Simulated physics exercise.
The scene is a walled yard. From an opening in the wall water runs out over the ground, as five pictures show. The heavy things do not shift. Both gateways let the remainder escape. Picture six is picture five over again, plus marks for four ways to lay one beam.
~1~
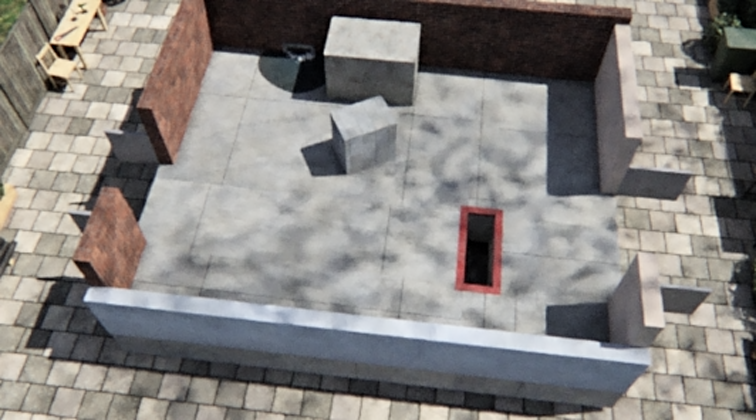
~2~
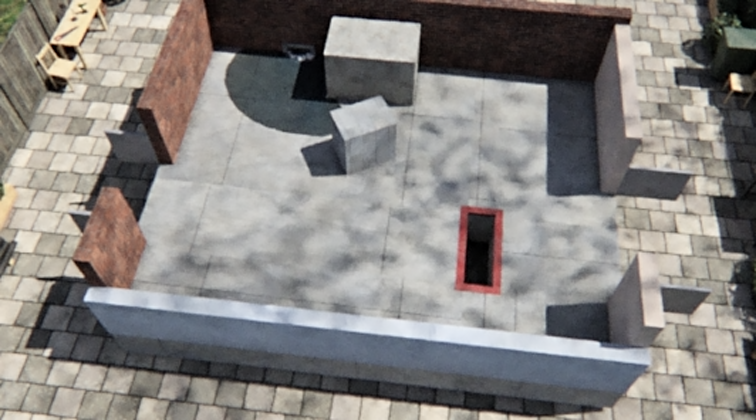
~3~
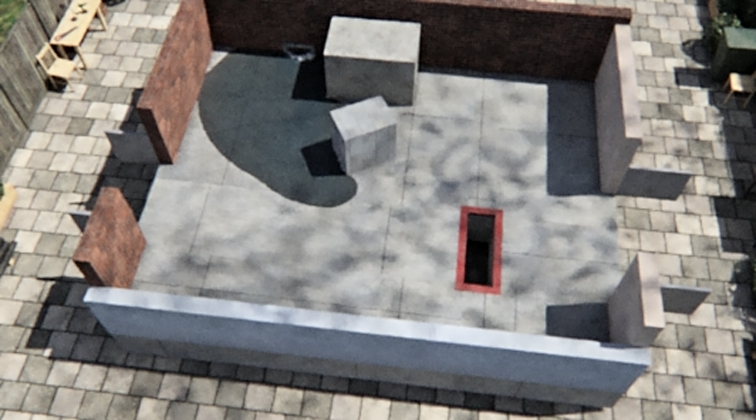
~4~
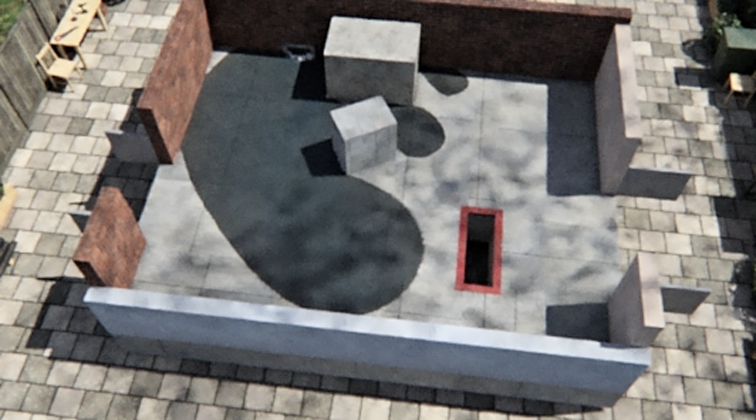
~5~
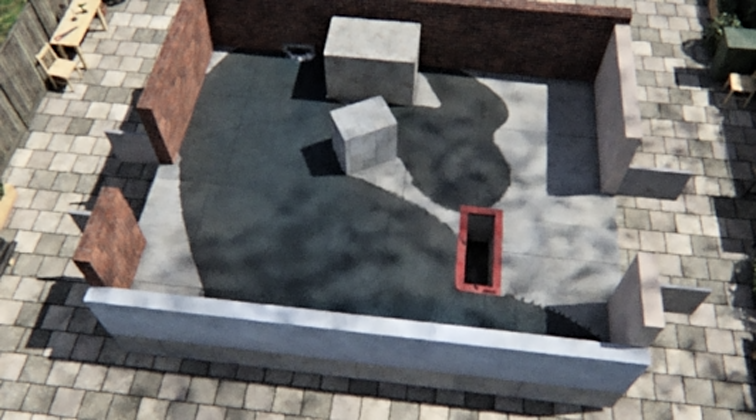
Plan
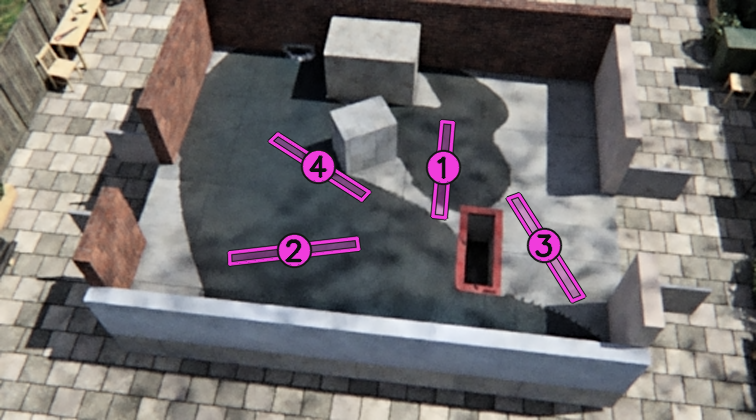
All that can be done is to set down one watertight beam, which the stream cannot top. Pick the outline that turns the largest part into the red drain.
The best place is 2.
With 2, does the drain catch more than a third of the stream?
Yes.
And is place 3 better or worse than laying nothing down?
It is better.
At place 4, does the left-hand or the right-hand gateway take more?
More leaves on the right.
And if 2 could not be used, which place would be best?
That would be 3.
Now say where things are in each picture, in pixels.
Outfall at (299, 49); red drain at (480, 249); open gate at (604, 245); open gate at (161, 202); water covers 3 % of the ground and shows as far out as (312, 83); red drain still dry.
Water covers 9 % of the ground and shows as far out as (323, 128); red drain still dry.
Water covers 19 % of the ground and shows as far out as (341, 197); red drain still dry.
Water covers 38 % of the ground and shows as far out as (387, 300); red drain still dry.
Water covers 56 % of the ground and shows as far out as (561, 320); red drain taking water.
On the marked copy, 1 from (439, 217) to (447, 122); 2 from (229, 258) to (357, 243); 3 from (513, 196) to (578, 298); 4 from (274, 137) to (365, 196).
Choosing 1, about 23 % of the stream runs into the red drain, about 77 % out by the gates.
Choosing 2, about 53 % of the stream runs into the red drain, about 47 % out by the gates.
Choosing 3, about 40 % of the stream runs into the red drain, about 60 % out by the gates.
Choosing 4, about 25 % of the stream runs into the red drain, about 74 % out by the gates.
